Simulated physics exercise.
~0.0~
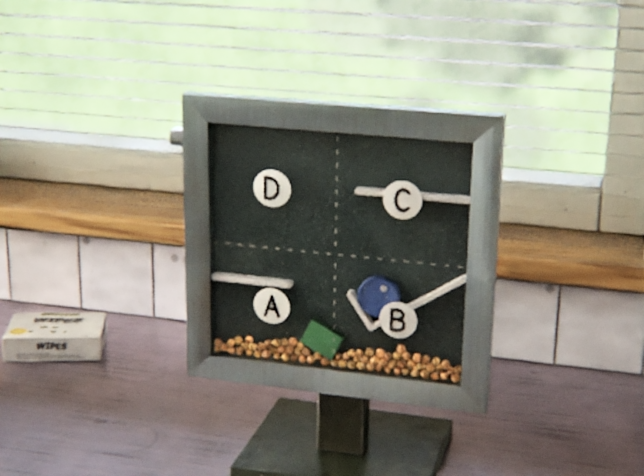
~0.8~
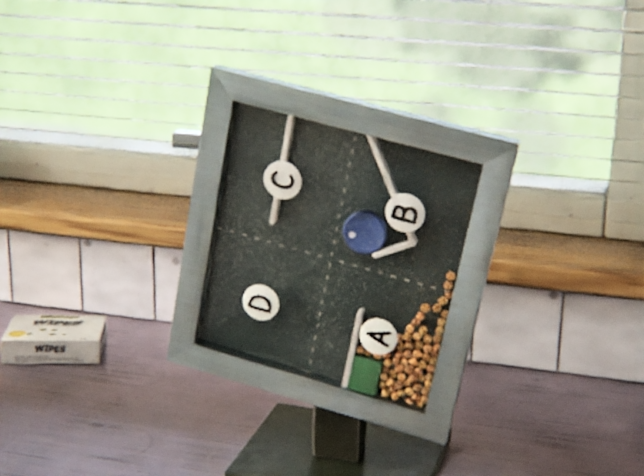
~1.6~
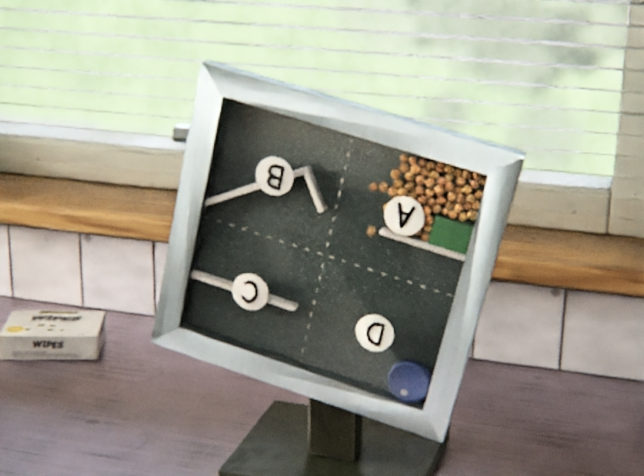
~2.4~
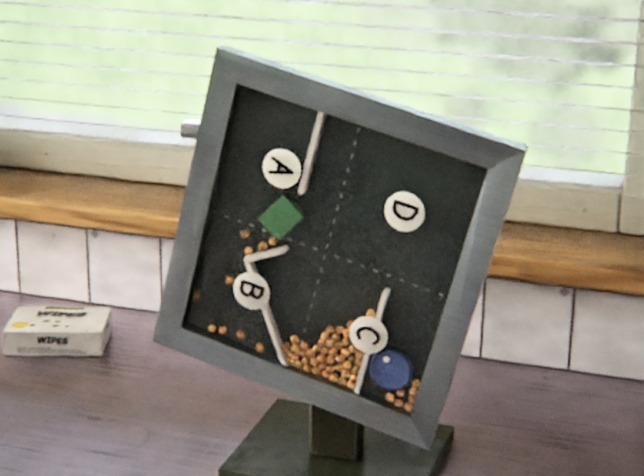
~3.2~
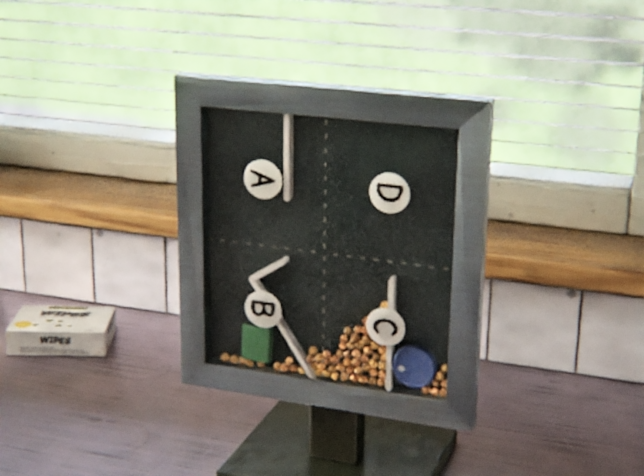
A square case turns anticlockwise, tumbling beads, disc and block until they settle low.
